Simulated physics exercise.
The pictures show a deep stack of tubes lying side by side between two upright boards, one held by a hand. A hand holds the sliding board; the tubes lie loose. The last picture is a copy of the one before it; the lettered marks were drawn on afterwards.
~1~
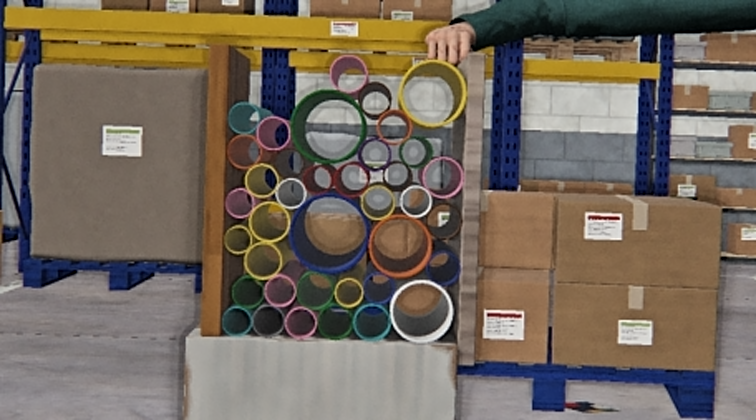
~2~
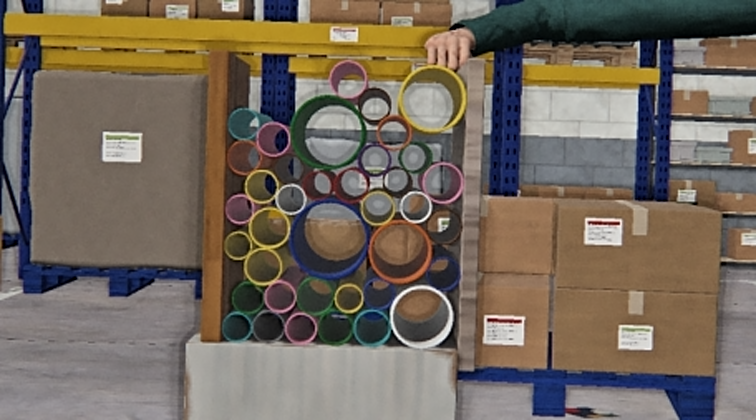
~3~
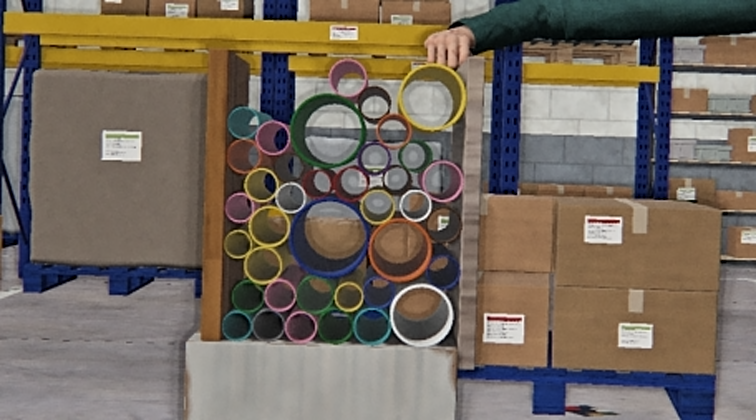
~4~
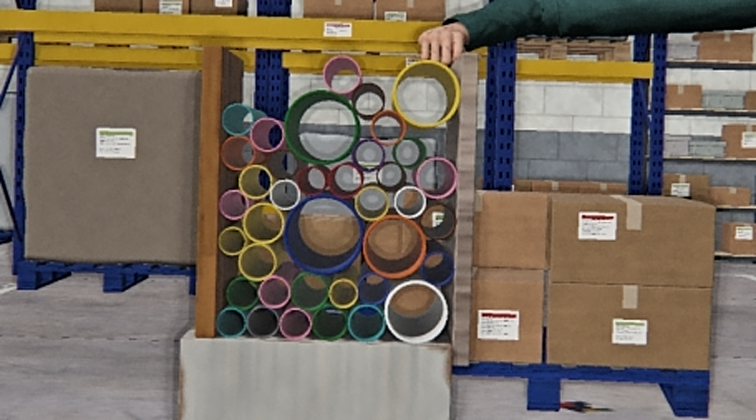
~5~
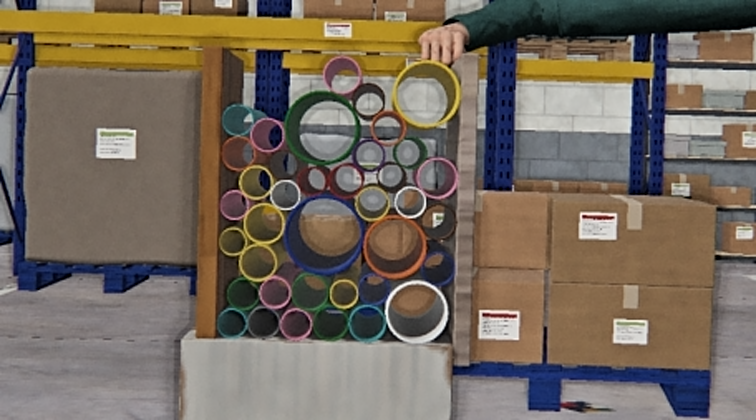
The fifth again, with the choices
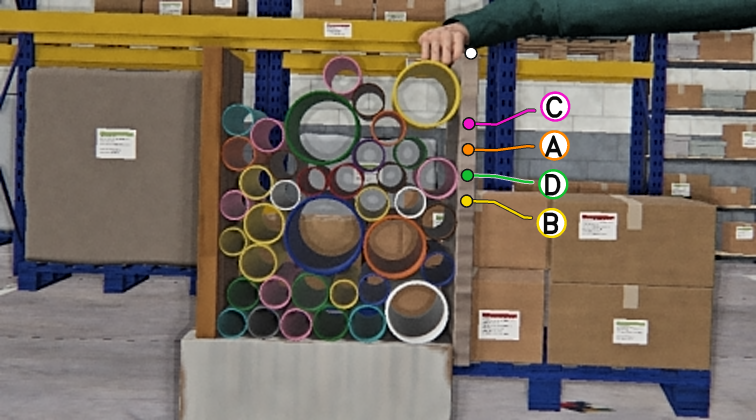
The video shows a hand at the top of the right-hand board beside a stack of colourful loose tubes between two upright boards in a warehouse. The view shifts slightly, while the tubes, boards and hand show little or no movement.
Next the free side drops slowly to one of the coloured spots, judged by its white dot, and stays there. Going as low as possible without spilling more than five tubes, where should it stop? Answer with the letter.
B is the limit.
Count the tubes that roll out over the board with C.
At C the number is none.
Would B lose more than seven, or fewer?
Fewer than seven.
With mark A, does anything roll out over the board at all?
No.
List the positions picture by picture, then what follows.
The first picture shows an orange tube (400, 246); a brown tube (444, 221); a red tube (351, 180).
The second picture shows a red tube (351, 186); a green tube (417, 158).
The third picture shows a turquoise tube (244, 123).
The fourth picture shows side board (457, 204); a turquoise tube (231, 323).
The fifth picture shows a white tube (417, 313); an orange tube (395, 247); a brown tube (439, 222).
On the marked copy, A at (468, 150); B at (466, 201); C at (469, 124); D at (467, 175); the white dot at (471, 53).
Following B. Soon after the start, top of the board (460, 118).
Later, top of the board (458, 194).
In the end, top of the board (458, 201), one out over the board.
As for the rest, A none out over the board; C none out over the board; D none out over the board.
